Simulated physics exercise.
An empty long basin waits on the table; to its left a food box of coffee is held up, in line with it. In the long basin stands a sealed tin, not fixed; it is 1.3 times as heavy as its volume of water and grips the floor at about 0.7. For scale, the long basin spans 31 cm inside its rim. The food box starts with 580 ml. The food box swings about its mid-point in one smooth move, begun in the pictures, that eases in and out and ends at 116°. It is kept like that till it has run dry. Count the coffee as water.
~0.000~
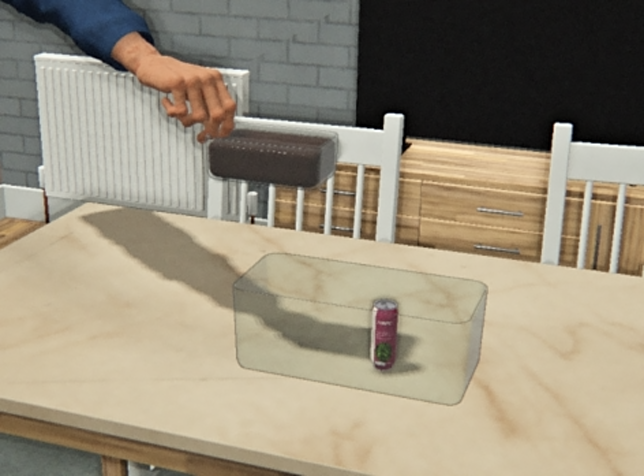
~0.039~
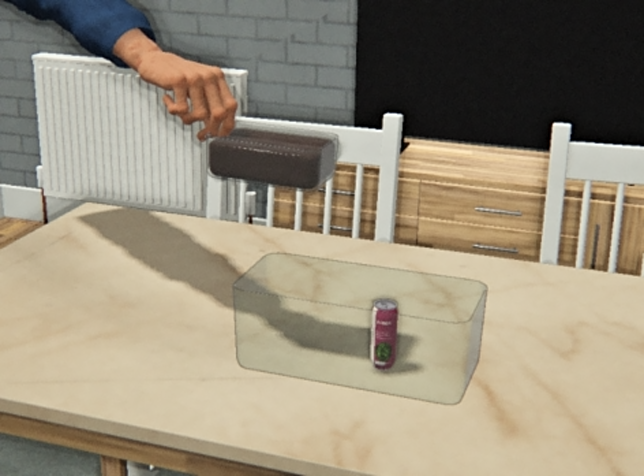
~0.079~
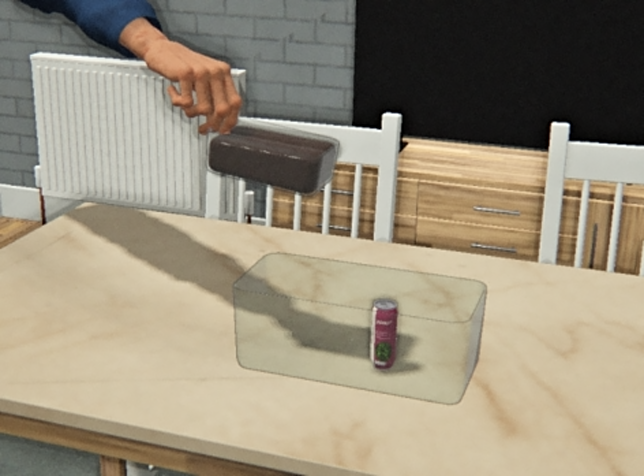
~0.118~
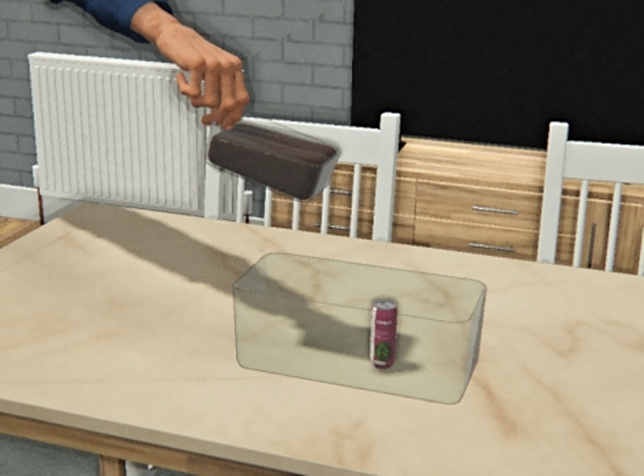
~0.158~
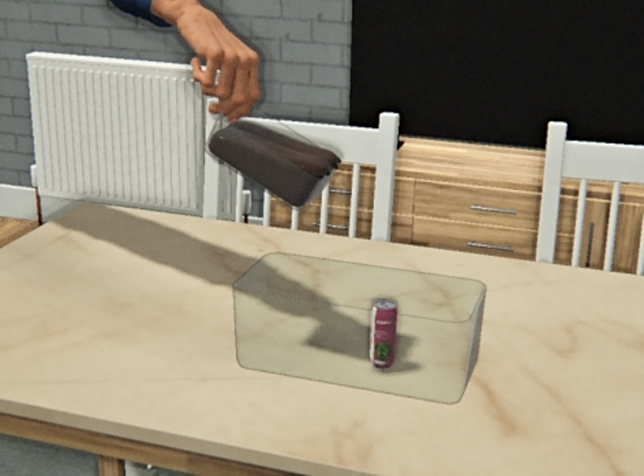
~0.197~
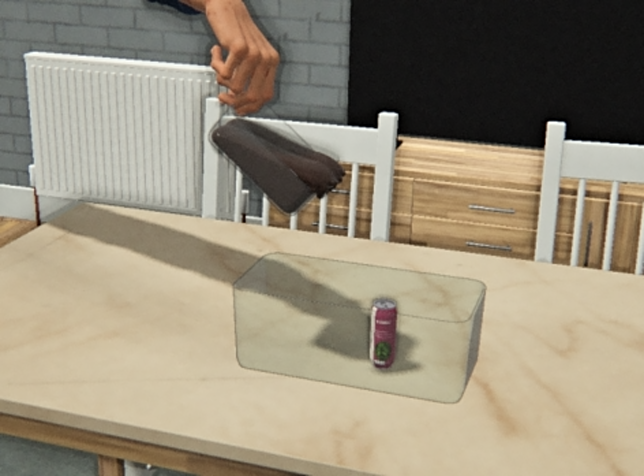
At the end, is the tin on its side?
The tin falls.
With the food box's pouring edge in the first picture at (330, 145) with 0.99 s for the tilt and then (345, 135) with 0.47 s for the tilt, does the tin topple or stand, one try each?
First it stays up; then it remains upright.
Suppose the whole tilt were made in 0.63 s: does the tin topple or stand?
The tin remains upright.
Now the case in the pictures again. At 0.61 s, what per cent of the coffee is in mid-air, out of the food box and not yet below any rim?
Near 8 in a hundred.
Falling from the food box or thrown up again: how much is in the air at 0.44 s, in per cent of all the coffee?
Some 32 per cent.
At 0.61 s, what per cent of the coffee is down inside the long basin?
About 90 per cent.
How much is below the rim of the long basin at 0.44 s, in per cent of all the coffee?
Some 58 per cent.
Then, 0.44 s in, the tilt is 112° and 8 per cent is still to pour; the tin stands where it began.
Then, 0.61 s in, the tilt is 116° and 1 per cent is still to pour; the tin leans 17°.
Then, 0.79 s in, the tilt is 116° and 0 per cent is still to pour; the tin stands 1 cm from where it began.
Then, 0.99 s in, the tilt is 116° and 0 per cent is still to pour; the tin leans 17°.
Finally, the tin lies on its side.
